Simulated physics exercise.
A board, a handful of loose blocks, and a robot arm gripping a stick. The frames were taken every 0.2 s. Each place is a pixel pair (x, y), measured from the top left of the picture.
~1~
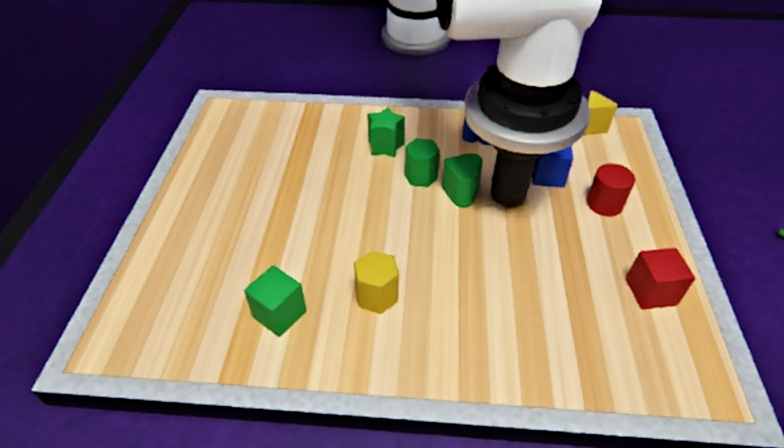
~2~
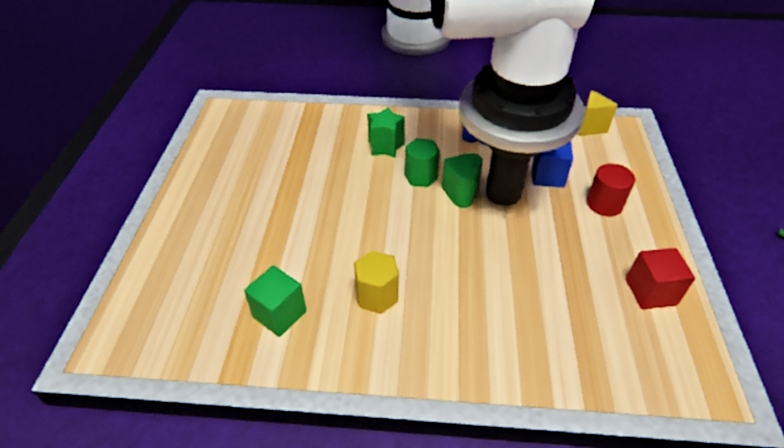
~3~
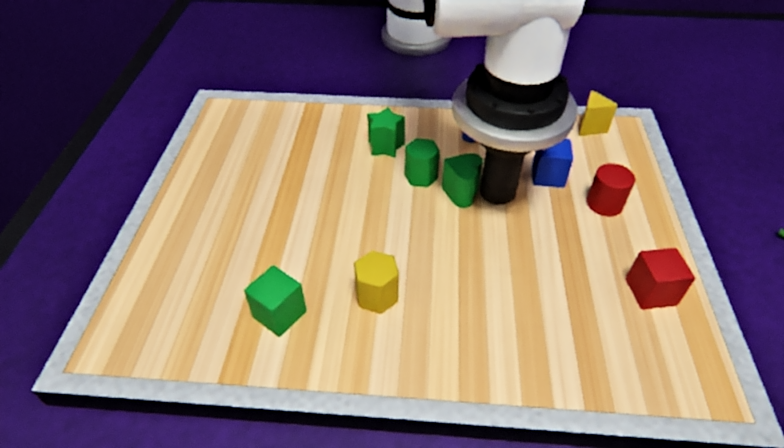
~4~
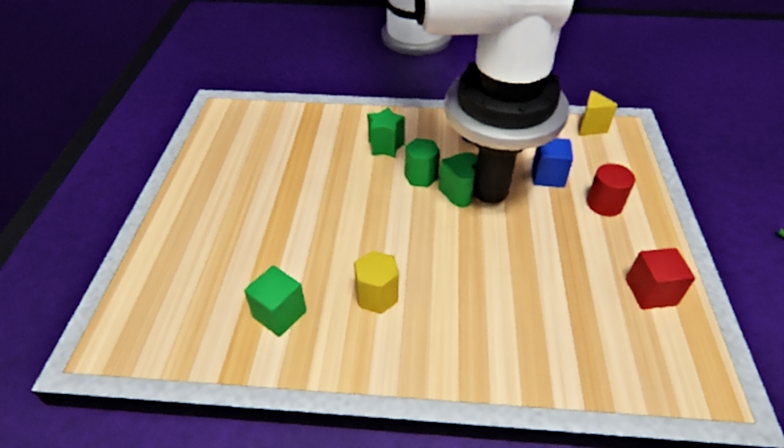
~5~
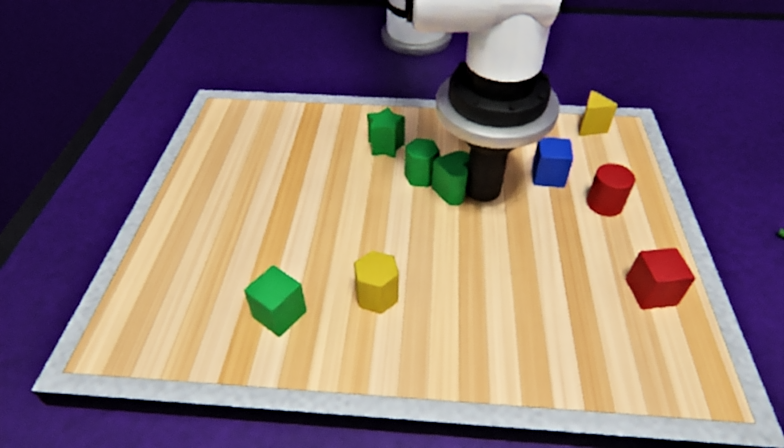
In the video, a robot arm holding a dark stick moves slowly left across a wooden board scattered with colored blocks, then nudges a green block slightly left toward a green hexagonal block, while the other blocks stay still.
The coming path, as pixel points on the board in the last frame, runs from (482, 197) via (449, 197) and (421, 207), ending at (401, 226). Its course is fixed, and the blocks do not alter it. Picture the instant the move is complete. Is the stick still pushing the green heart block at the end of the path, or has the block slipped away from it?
Slid away.
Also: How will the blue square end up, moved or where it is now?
Once the path is done, it remains where it sat before.
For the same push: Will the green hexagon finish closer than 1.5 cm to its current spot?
I'd say no.
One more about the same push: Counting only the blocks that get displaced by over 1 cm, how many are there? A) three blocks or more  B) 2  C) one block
That would be B.
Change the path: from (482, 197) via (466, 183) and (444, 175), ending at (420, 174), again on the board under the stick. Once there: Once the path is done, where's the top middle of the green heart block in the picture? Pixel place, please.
Somewhere near (408, 163).
What follows on the original path. One third of the way, stick (448, 190); green hexagon (407, 142), turned 45° clockwise; green heart block (420, 162).
Two thirds of the way, stick (420, 201); green hexagon (404, 141), turned 60° clockwise; green heart block (398, 163), turned 30° clockwise.
At the end, stick (401, 220); green hexagon (404, 141), turned 60° clockwise; green heart block (397, 164), turned 35° clockwise; blue square not moved.
